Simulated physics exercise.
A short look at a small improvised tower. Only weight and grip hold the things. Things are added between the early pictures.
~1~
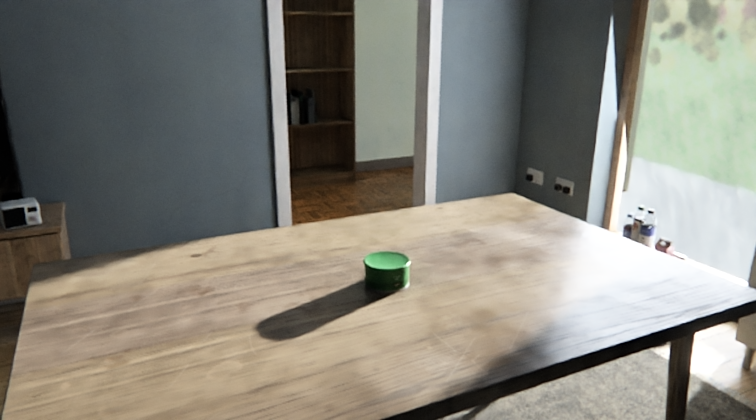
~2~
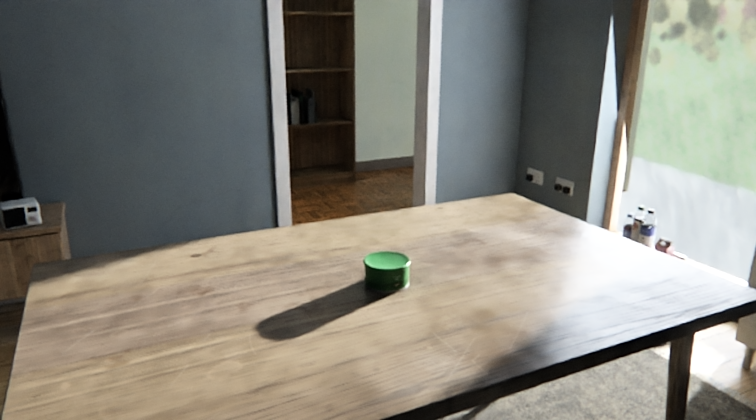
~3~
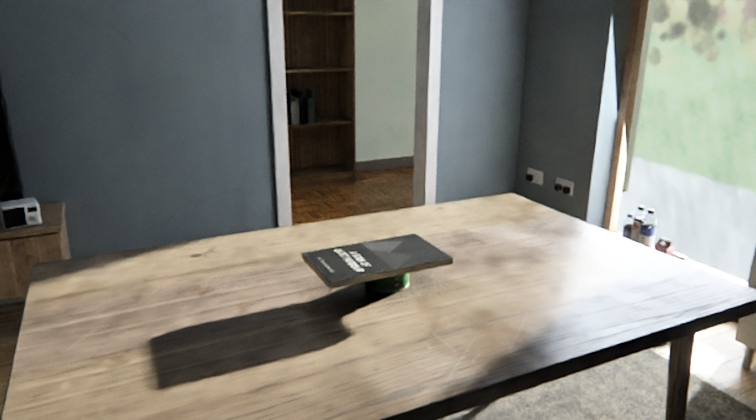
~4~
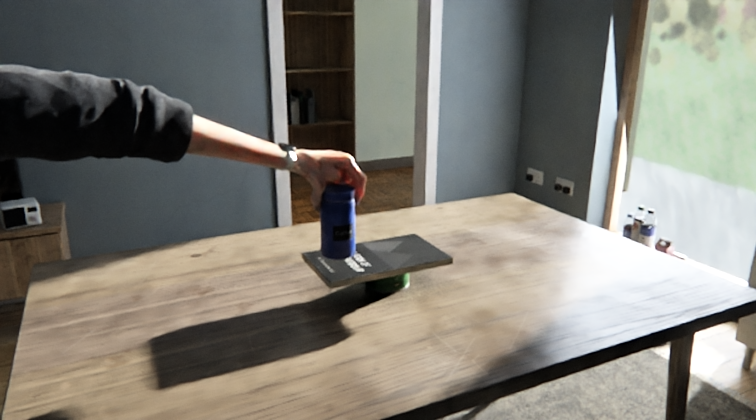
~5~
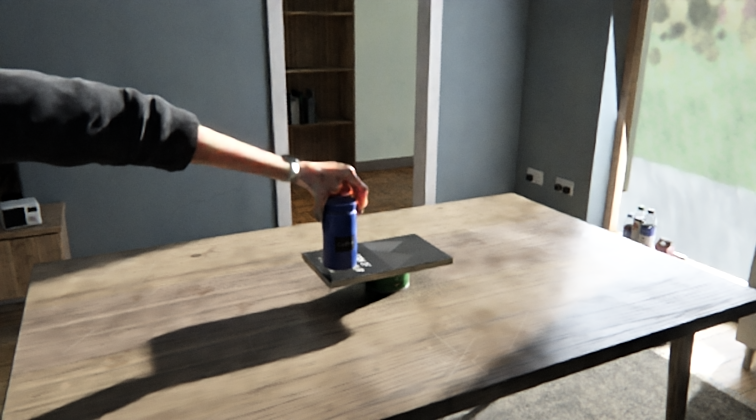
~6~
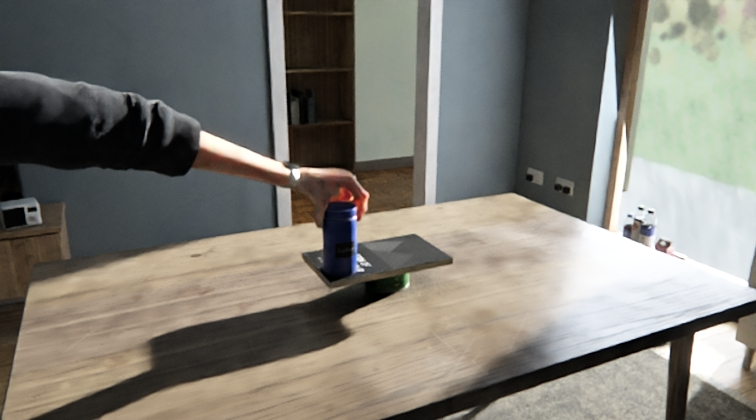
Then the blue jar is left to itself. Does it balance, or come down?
It comes apart.
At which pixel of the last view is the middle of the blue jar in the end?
Near (281, 308).
Then, 0.40 s later than the last frame, blue jar now fallen; black book tilted by 24°.
Then, 0.60 s later than the last frame, black book tilted by 25°.
Then, 1.00 s later than the last frame, black book moved a little.
When it is over, fallen, blue jar; the other 2 as before. End places, in pixels of the last picture, blue jar near (281, 307). The stack gives way.
